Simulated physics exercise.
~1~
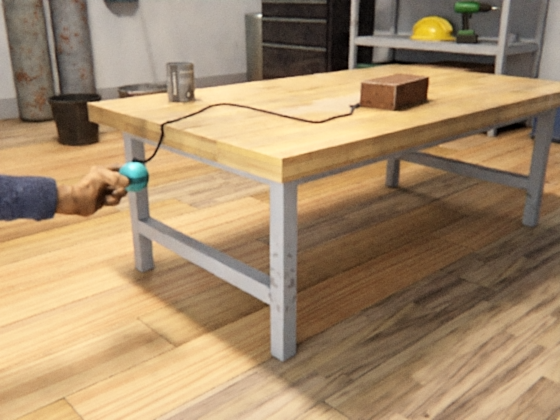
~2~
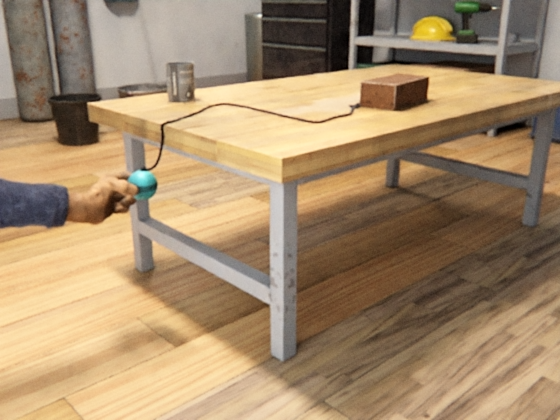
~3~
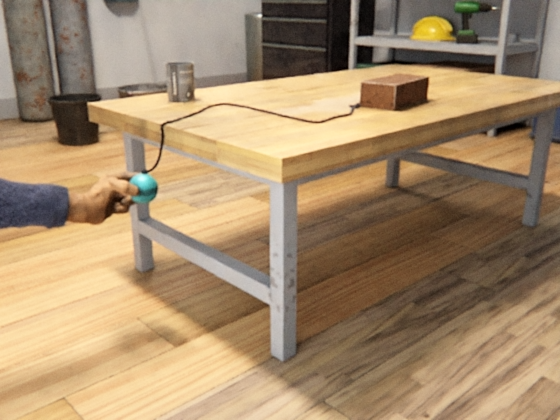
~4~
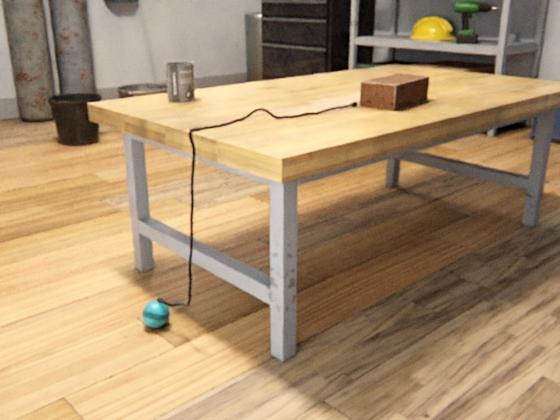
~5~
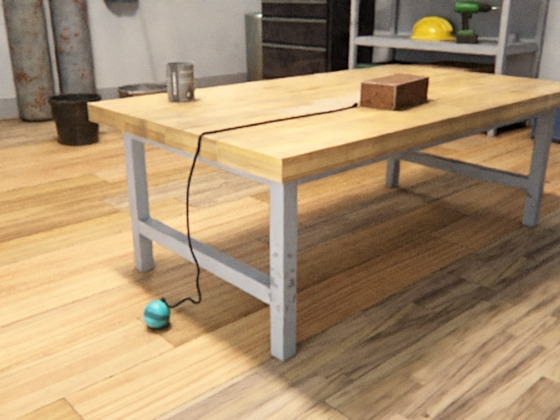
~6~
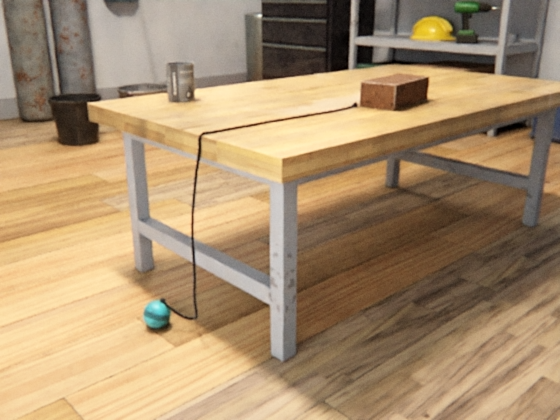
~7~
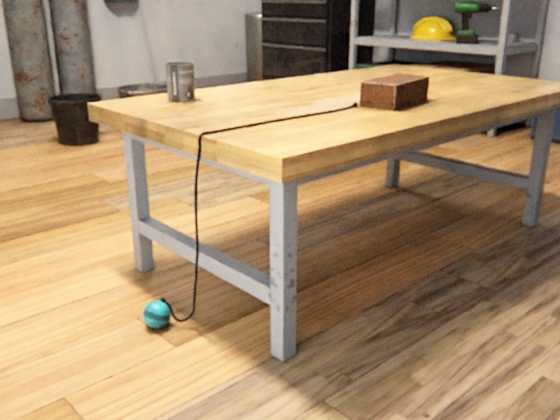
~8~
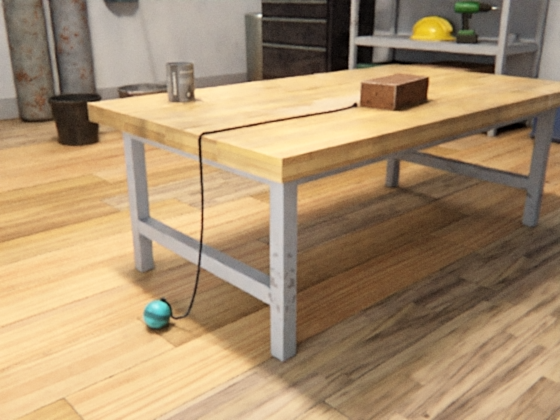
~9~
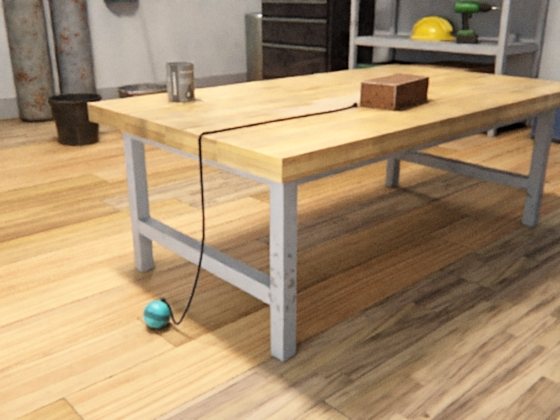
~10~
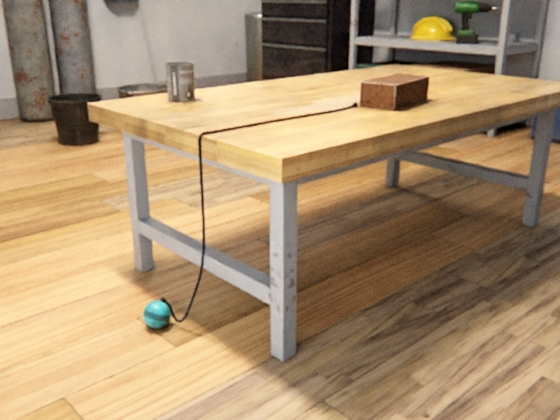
A turquoise ball on a dark string, its other end at a brick on a workbench, is held off the bench's end by a hand that shifts slightly and lets go. The ball drops to the floor and rests there, while the brick and grey cup stay in place.
